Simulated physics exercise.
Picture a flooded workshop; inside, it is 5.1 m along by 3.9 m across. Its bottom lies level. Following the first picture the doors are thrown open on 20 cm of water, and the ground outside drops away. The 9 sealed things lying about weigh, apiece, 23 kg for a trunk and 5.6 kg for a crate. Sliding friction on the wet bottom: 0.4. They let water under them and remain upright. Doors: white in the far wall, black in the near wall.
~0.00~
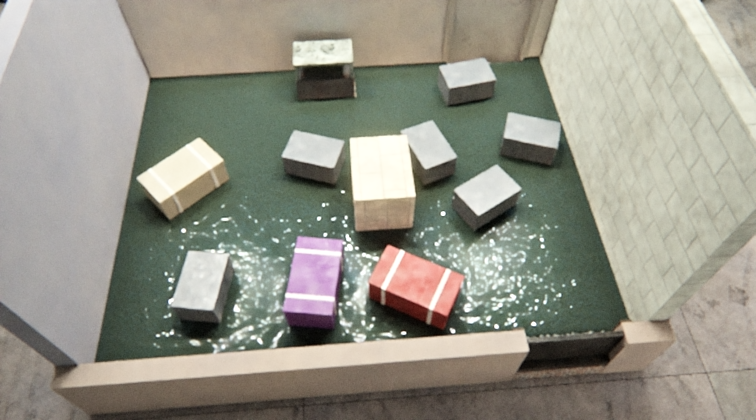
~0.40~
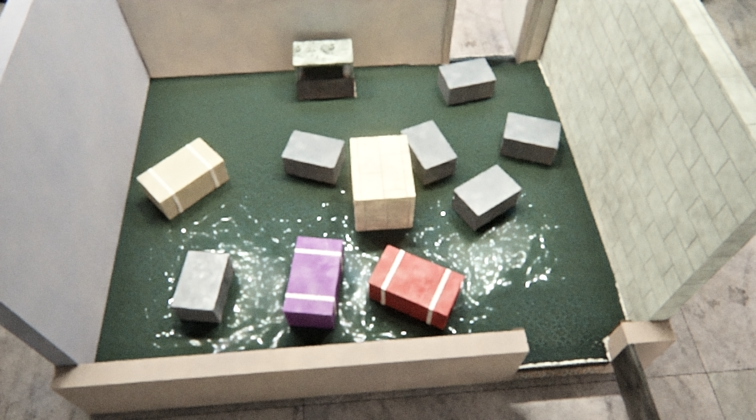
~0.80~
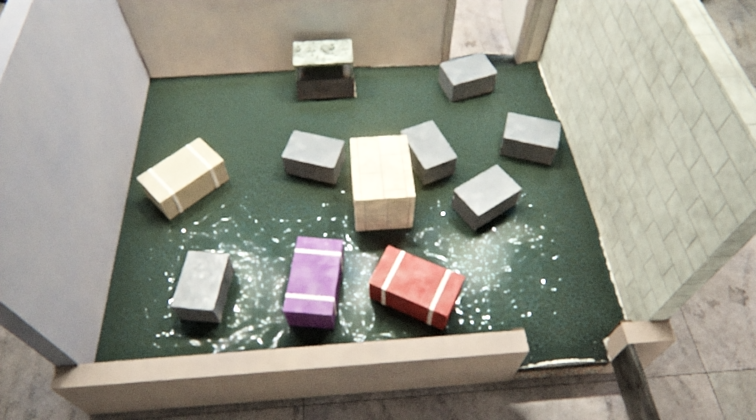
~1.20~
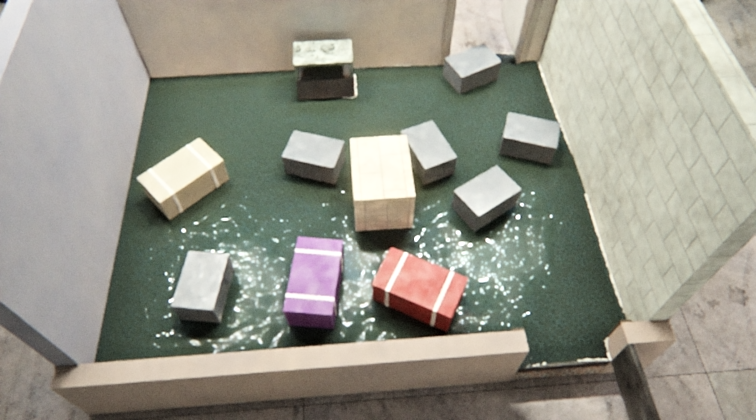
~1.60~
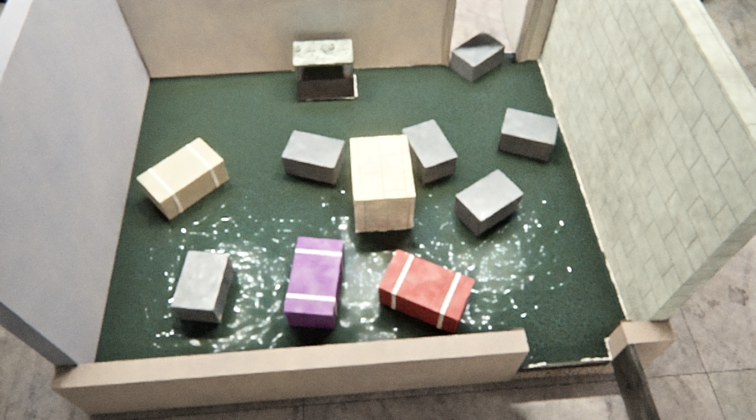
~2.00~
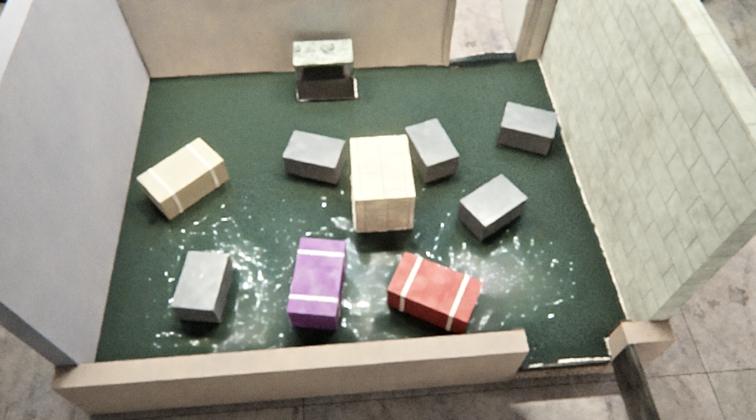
The video shows a walled, flooded room holding gray, tan, purple and red blocks as openings appear in the far and near walls; a gray block drifts out through the far gap, then the red one shifts slightly right.
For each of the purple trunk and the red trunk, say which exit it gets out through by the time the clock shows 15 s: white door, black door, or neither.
Exits: Purple trunk - black door, red trunk - black doorway.
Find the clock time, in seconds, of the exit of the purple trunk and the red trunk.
Estimates: Near 10.5 and near 5.0 seconds.
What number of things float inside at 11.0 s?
5 at that moment.
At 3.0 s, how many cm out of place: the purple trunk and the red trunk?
About 20 and 50 cm by then.
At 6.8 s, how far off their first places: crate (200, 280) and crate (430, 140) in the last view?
Log: Item 1 = 60 cm; item 2 = 80 cm.
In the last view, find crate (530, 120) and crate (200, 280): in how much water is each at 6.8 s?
Depths: Near 15 cm, then near 14 cm.
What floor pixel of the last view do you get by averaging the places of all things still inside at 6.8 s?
Close to (426, 198).
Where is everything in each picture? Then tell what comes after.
In the first picture, the purple trunk at (314, 274) floats; the red trunk at (416, 279) floats; about 3720 L in view; 0 of 9 have shifted.
In the second picture, the purple trunk at (314, 274), afloat; the red trunk at (416, 279), afloat; about 3690 L in view; 0 of 9 have shifted.
In the third picture, the purple trunk at (314, 274), afloat; the red trunk at (417, 280) floats; 20 cm deep round most things; 1 of 9 have shifted.
In the fourth picture, the purple trunk at (314, 274) floats; the red trunk at (420, 281) floats, 4 cm from its start; about 3550 L in view; 1 of 9 have shifted.
In the fifth picture, the purple trunk at (315, 275) floats; the red trunk at (427, 284) floats, 10 cm from its start; 19 cm deep round most things; 4 of 9 have shifted.
In the sixth picture, the purple trunk at (317, 275), afloat, 3 cm from its start; the red trunk at (435, 286) floats, 19 cm from its start; about 3410 L in view; 5 of 9 have shifted.
After 3.0 s the purple trunk is near (333, 277), 0.2 m from its start, afloat; the red trunk is near (467, 289), 0.5 m from its start, afloat; 1 of 9 are out; 8 afloat.
After 6.8 s the purple trunk is near (481, 262), 1.6 m from its start, afloat; the red trunk has gone out by the black door; 2 of 9 are out; 7 afloat.
After 11.0 s the purple trunk has gone out by the black door; the red trunk has gone out by the black door; 4 of 9 are out; 5 afloat.
After 15.0 s the purple trunk has gone out by the black door; the red trunk has gone out by the black door; 4 of 9 are out; 5 afloat.
